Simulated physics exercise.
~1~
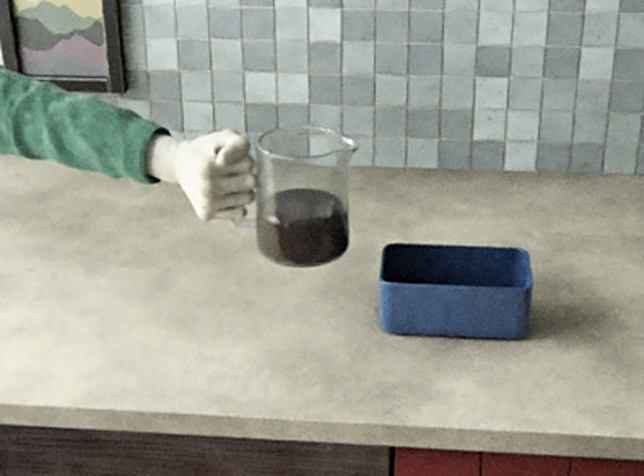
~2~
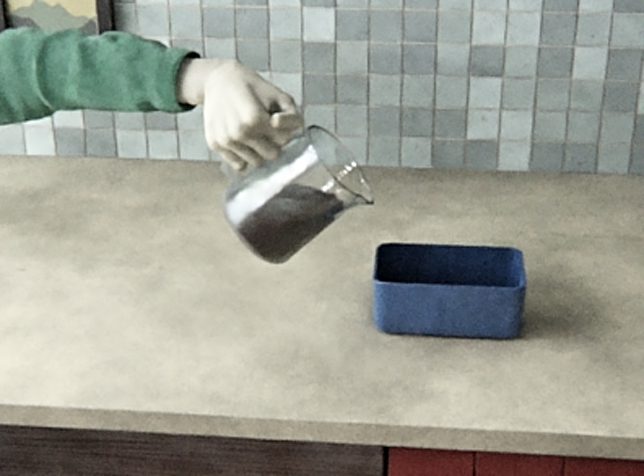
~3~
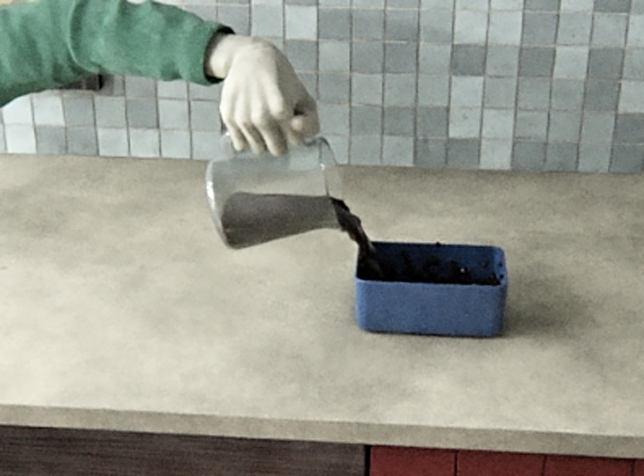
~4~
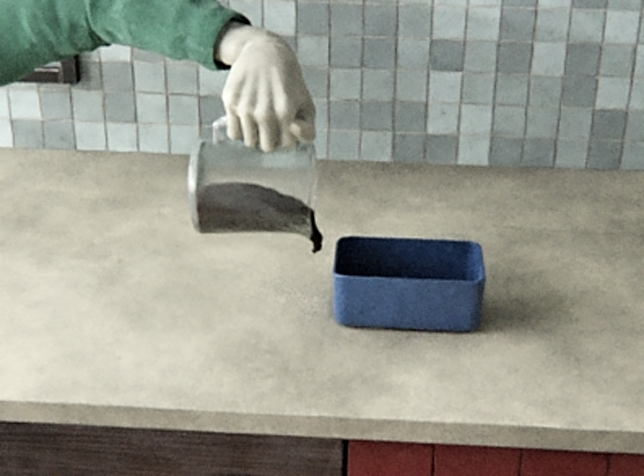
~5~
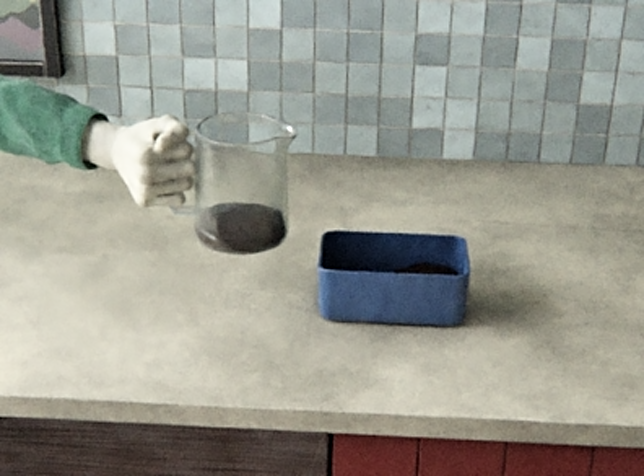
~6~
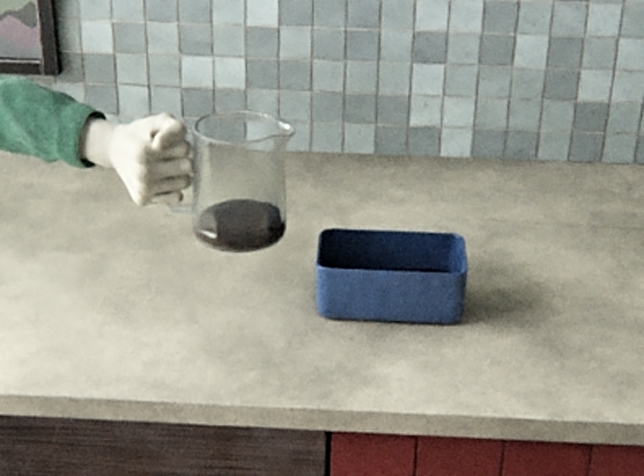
The clip opens on a hand in a green sleeve holding a clear glass jug of dark coffee upright, to the left of a blue oblong tub on a pale counter. The hand tips the jug to the right, and the coffee slides towards its spout. As the jug leans further, a dark stream runs into the tub, while the view drifts slightly right. Later the jug lies almost on its side, with a short dark trickle hanging from its lip. The hand then levels the jug and holds it still, with some coffee left inside and no obvious spill on the counter.
